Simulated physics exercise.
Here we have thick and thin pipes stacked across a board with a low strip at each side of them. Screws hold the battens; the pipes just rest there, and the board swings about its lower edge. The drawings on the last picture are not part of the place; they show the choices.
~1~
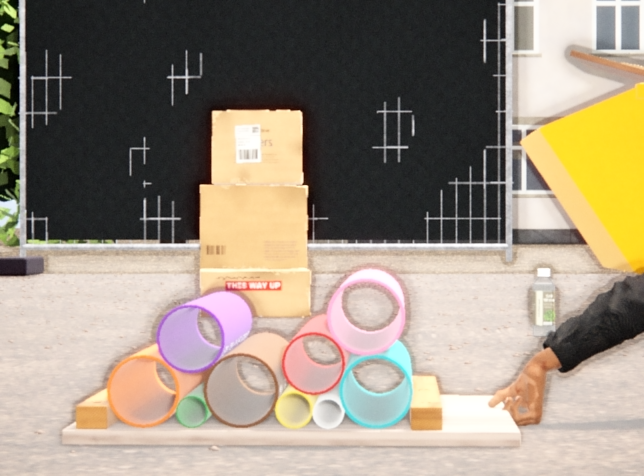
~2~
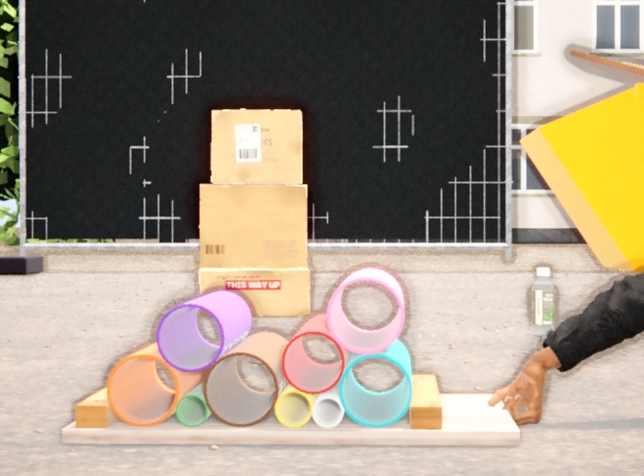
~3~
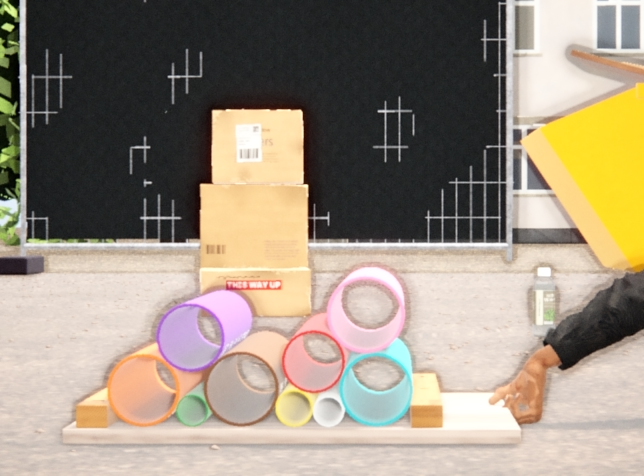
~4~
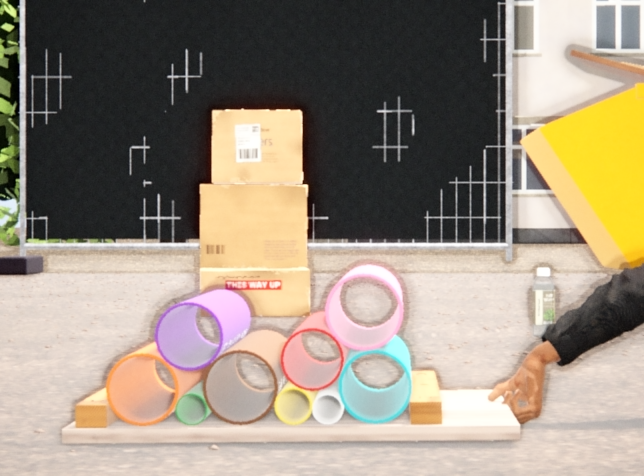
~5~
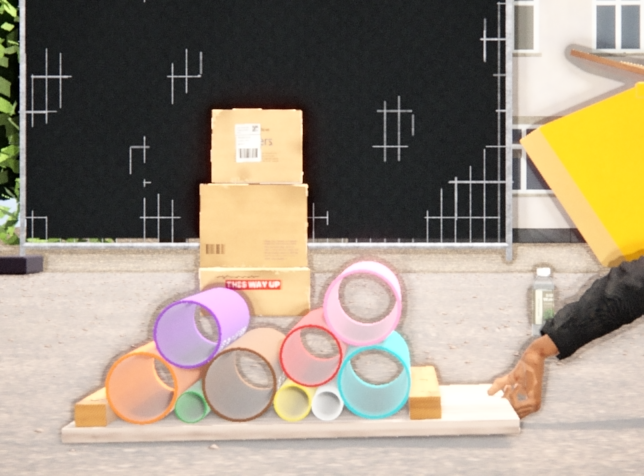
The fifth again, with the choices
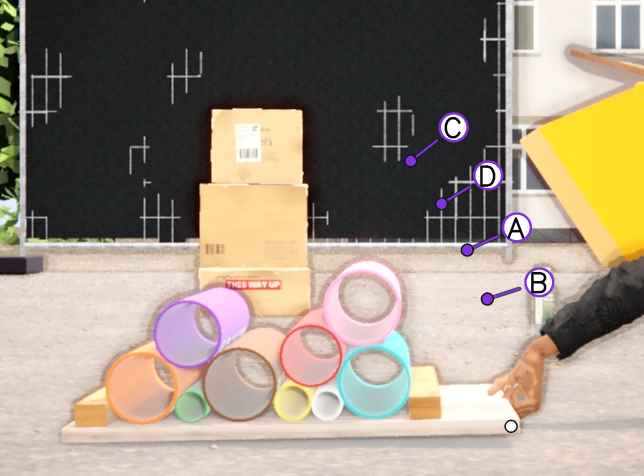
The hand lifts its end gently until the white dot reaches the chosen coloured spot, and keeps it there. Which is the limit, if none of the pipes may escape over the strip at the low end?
C is the limit.
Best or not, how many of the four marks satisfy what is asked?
Four of the four.
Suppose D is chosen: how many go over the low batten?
It comes to none.
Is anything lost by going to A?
At A: No.
On the marked copy, A at (467, 250); B at (487, 299); C at (411, 161); D at (442, 204); the white dot at (511, 427).
With C. Early on, board at 20°.
Further on, board at 38°.
At the end, board at 38°, none over the low batten.
As for the rest, A none over the low batten; B none over the low batten; D none over the low batten.
